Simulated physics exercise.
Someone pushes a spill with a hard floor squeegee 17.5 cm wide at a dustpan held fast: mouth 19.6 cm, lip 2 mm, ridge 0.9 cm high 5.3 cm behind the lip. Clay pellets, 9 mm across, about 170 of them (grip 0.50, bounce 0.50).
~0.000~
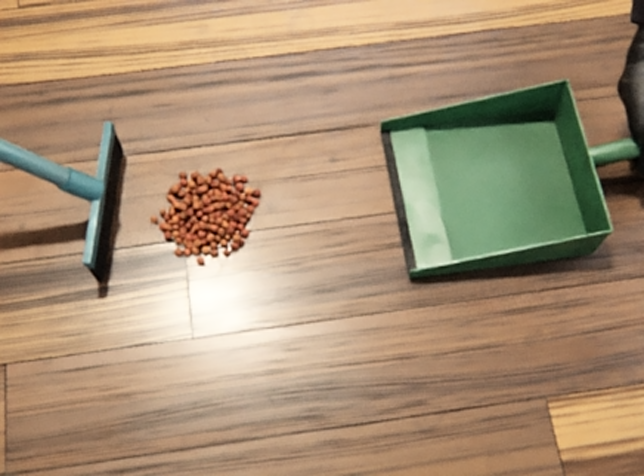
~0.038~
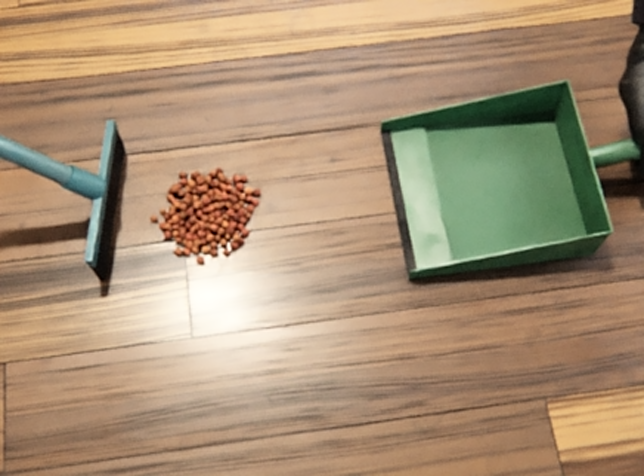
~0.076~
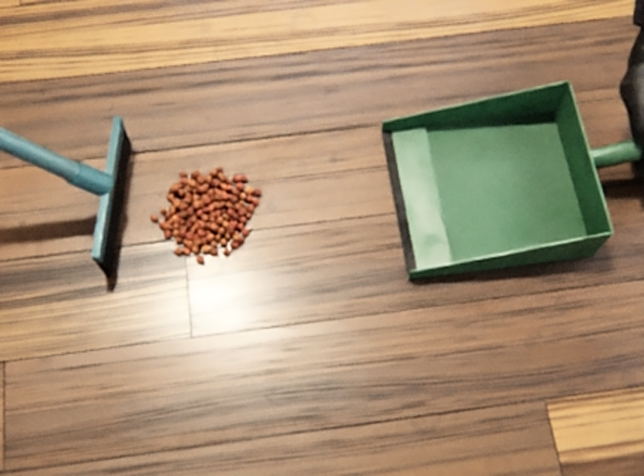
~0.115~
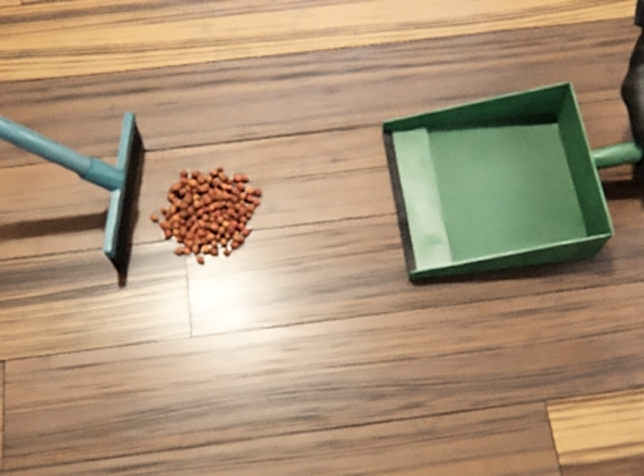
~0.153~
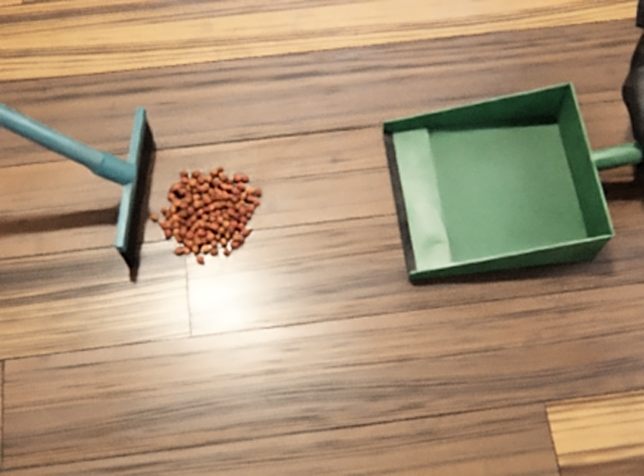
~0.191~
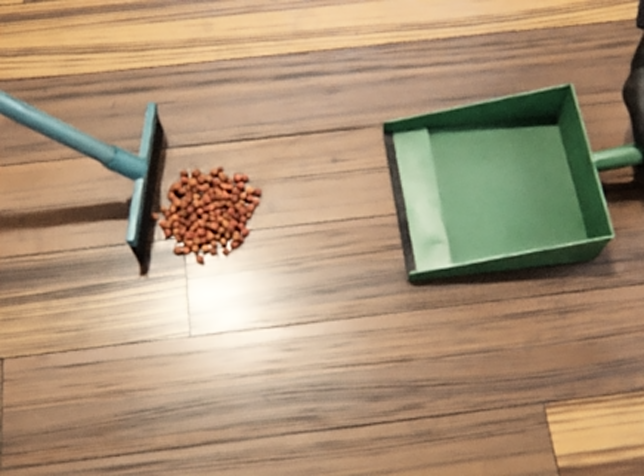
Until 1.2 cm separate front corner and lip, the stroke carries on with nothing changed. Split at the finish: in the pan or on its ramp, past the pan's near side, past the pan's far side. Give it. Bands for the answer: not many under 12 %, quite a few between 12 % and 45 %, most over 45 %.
In the pan or on its ramp: Not many; past the pan's near side: Not many; past the pan's far side: Quite a few.
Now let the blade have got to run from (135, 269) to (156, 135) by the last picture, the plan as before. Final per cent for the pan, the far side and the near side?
Split: Pan = 35, far = 0, near = 20.
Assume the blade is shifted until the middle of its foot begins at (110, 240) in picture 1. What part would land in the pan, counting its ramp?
It would come to about 5 in a hundred.
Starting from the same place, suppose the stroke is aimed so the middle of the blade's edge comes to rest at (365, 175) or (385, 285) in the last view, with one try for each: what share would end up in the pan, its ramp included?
The two tries give roughly 30 and 25 %.
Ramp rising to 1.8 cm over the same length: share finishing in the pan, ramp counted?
Near 0 per cent, then.
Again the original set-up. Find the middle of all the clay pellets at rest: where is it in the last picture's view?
My guess is close to (337, 197).
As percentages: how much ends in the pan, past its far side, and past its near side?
In per cent: Pan 0; near side 0; far side 20.
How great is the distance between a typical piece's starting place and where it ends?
That distance is close to 14 cm.
After 0.55 s, middle of the blade 17 cm from the lip; 0 % over the lip, far side 5 %, near side 0 %.
After 0.80 s, middle of the blade 8 cm from the lip; 0 % over the lip, far side 15 %, near side 0 %.
After 1.15 s, middle of the blade 3 cm from the lip; 0 % over the lip, far side 20 %, near side 0 %.
By 1.5 s all is still; pan 0 %, near side 0 %, far side 20 %, in front of the lip or behind the blade 80 %.
